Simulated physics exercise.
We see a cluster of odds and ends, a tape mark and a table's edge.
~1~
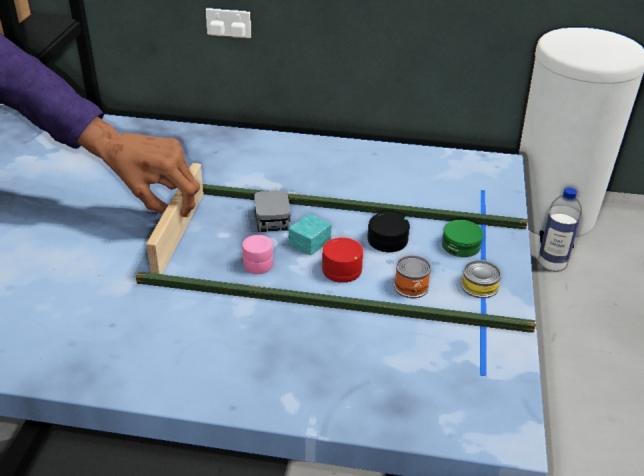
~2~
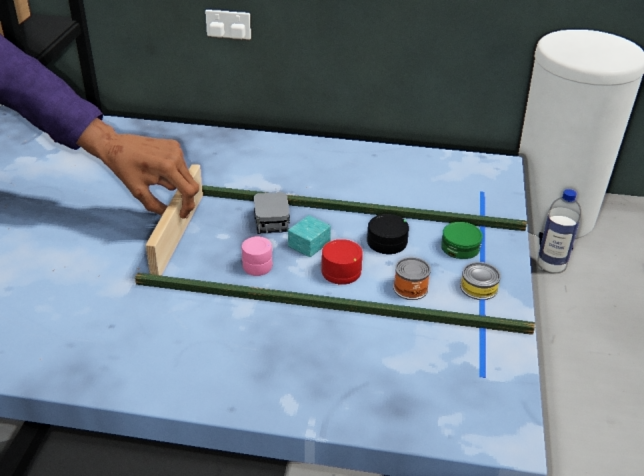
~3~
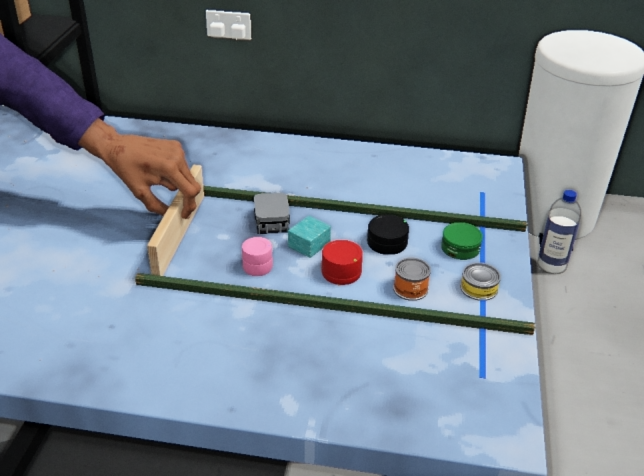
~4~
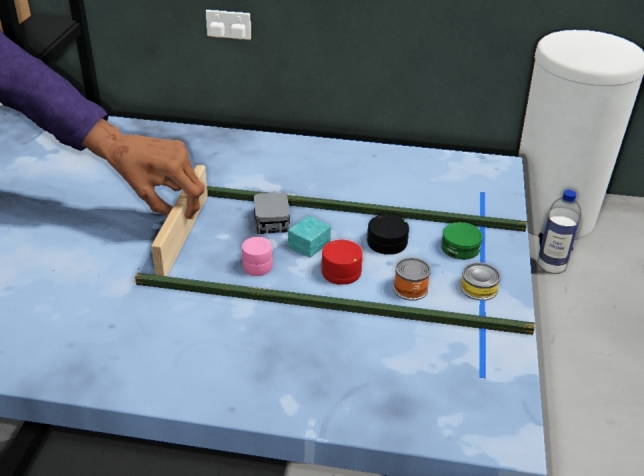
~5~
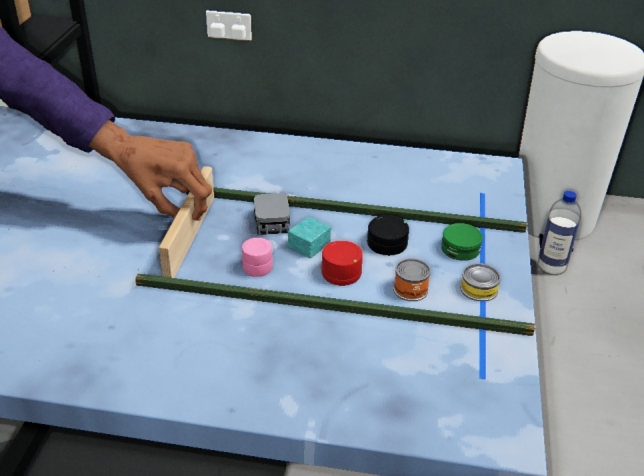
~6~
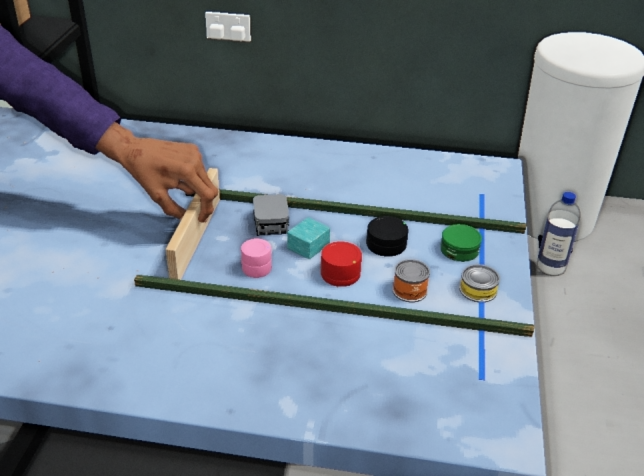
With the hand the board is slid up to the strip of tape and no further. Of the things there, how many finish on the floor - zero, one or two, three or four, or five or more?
Three or four finish on the floor.
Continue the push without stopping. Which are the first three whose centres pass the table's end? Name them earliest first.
First the green tub, then the yellow pot, then the black lid.
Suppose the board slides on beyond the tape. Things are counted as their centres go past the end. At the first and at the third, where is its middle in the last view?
First at (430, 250), next at (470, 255).
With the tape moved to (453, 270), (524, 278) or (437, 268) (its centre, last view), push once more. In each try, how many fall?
Per try in turn: 2, 8, 1.
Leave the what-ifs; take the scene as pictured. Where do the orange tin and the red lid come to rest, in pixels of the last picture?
In the last view, the middles sit near (512, 306) and near (532, 281).
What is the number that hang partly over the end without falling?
The count is 1.
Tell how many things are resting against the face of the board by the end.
It touches 3.
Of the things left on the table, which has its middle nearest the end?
Result - foremost is the red lid.
Early on, none off yet; yellow pot at rest near (480, 283); green tub at rest near (461, 243); orange tin at rest near (411, 281).
A while later, none off yet; yellow pot moving near (489, 283); green tub travelled a little near (484, 245); orange tin travelled about its own width near (462, 292).
Finally, the number that fall off is three or four; lost, black lid, green tub and yellow pot.
